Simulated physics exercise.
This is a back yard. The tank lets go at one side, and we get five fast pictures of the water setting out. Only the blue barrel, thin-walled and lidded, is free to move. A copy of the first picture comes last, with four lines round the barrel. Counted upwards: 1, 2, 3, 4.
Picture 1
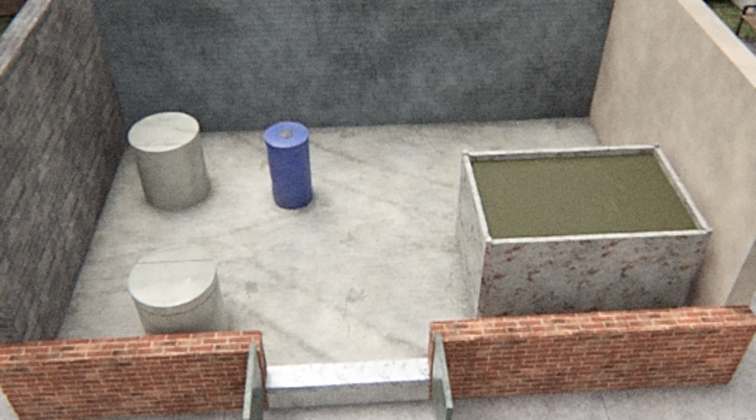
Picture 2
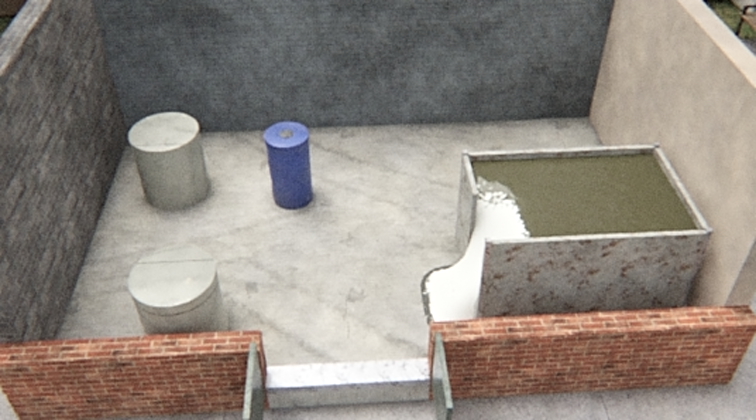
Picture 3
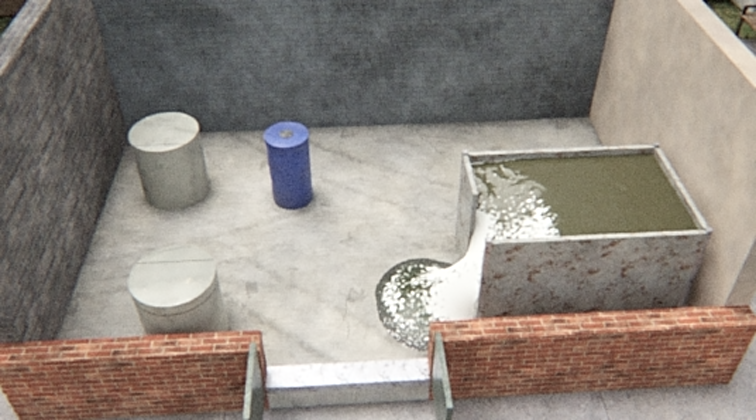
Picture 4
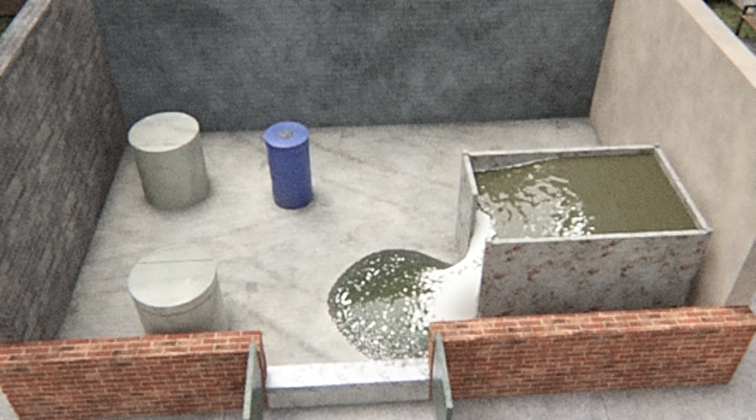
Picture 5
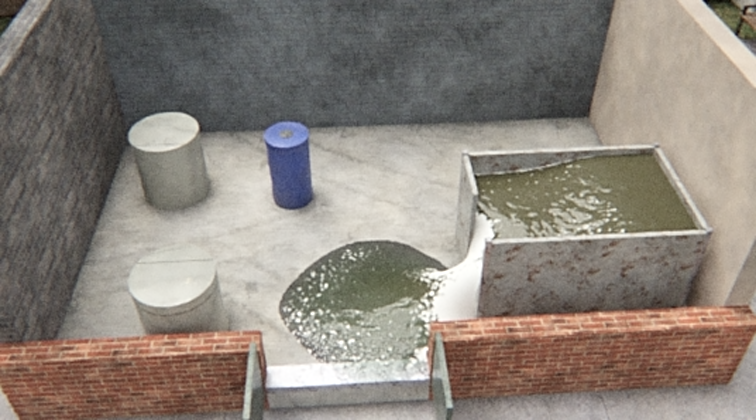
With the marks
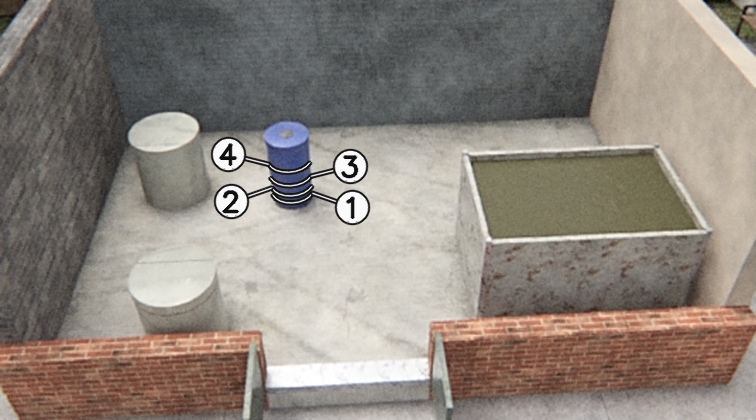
In this clip, murky water pours in a white stream from the front left corner of a full tank in a walled yard, spreading leftward across the ground in a foamy, widening pool while the blue barrel stays still.
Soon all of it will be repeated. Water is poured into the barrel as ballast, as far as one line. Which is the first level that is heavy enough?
Choose 1.
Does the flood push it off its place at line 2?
No, that is safe.
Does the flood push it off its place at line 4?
No, not at all.
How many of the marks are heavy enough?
All of them.
On the marked copy, 1 at (292, 202); 2 at (291, 195); 3 at (290, 185); 4 at (288, 172); from the bottom up 1, 2, 3, 4.
With 1, it does not move.
With 2, it does not move.
With 3, it does not move.
With 4, it does not move.
